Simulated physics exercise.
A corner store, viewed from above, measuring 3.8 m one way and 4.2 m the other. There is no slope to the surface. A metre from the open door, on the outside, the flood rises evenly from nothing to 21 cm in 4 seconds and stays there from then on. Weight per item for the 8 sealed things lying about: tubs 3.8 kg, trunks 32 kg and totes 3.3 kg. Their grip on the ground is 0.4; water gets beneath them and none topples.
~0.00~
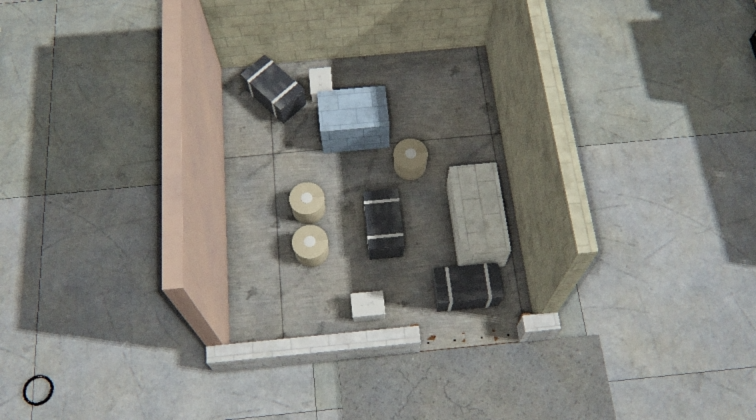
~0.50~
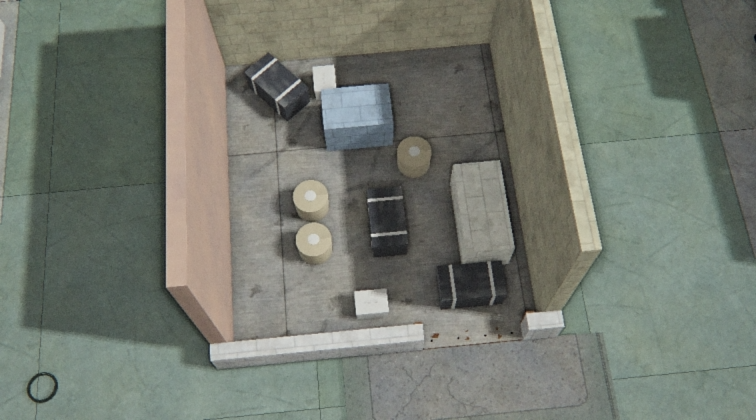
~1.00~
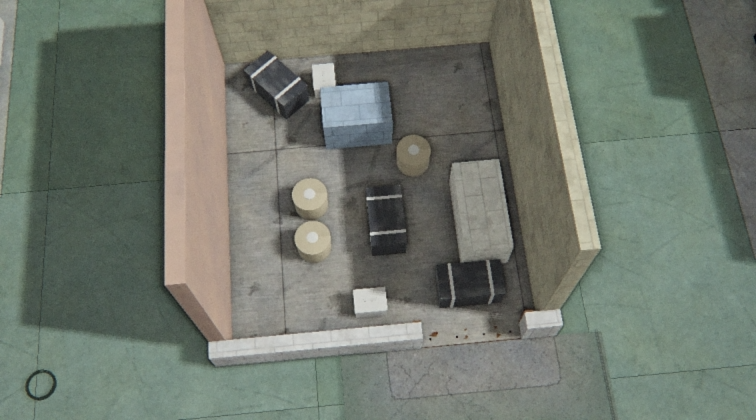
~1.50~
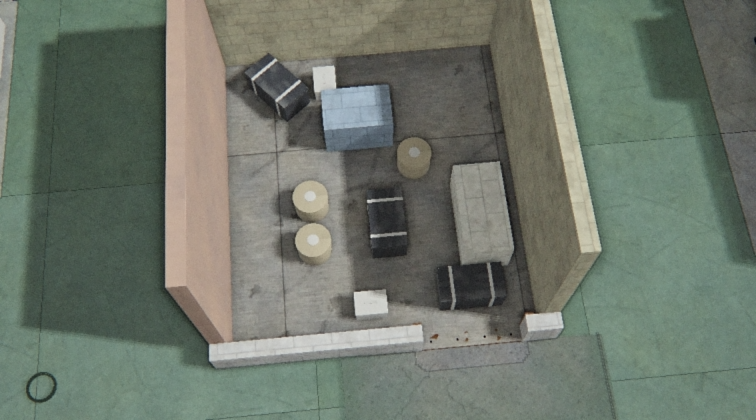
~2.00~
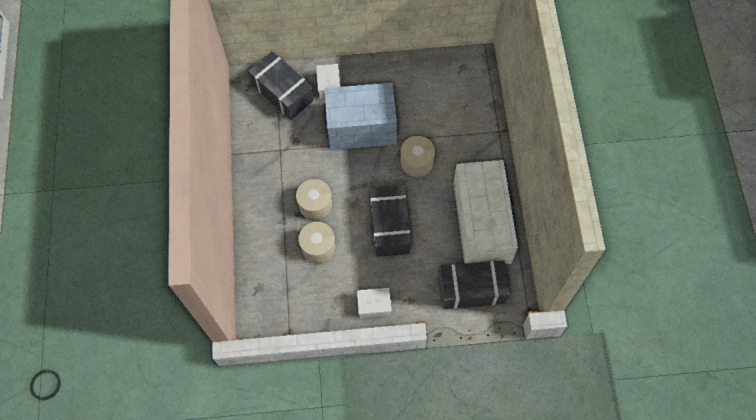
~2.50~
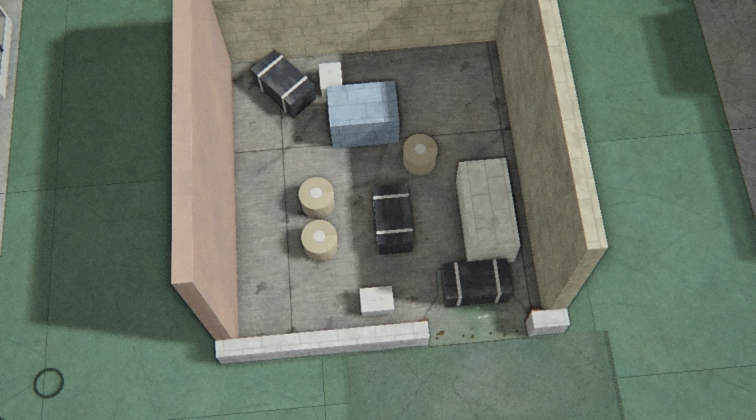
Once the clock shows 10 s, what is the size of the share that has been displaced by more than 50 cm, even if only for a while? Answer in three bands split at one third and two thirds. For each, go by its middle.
One third to two thirds.
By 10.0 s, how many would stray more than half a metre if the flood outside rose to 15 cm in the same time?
You'd get 2 in that case.
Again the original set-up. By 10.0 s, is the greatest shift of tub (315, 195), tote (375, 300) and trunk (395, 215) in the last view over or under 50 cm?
One by one in that order: Below; above; above.
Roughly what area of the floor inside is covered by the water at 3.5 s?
I'd put it close to 1.5 m2.
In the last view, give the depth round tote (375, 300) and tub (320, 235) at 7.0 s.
Around 8 cm and 3 cm.
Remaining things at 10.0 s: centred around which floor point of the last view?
I'd put it around (320, 138).
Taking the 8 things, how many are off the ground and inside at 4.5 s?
At that time the total is 0.
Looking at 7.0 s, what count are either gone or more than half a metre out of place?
Tally: 3.
After 3.5 s 0 of 8 are over 50 cm from their spots; 0 afloat.
After 4.5 s 1 of 8 are over 50 cm from their spots; 0 afloat.
After 7.0 s 3 of 8 are over 50 cm from their spots; 1 afloat.
After 10.0 s 5 of 8 are over 50 cm from their spots, and 5 have been at some point; 6 afloat.
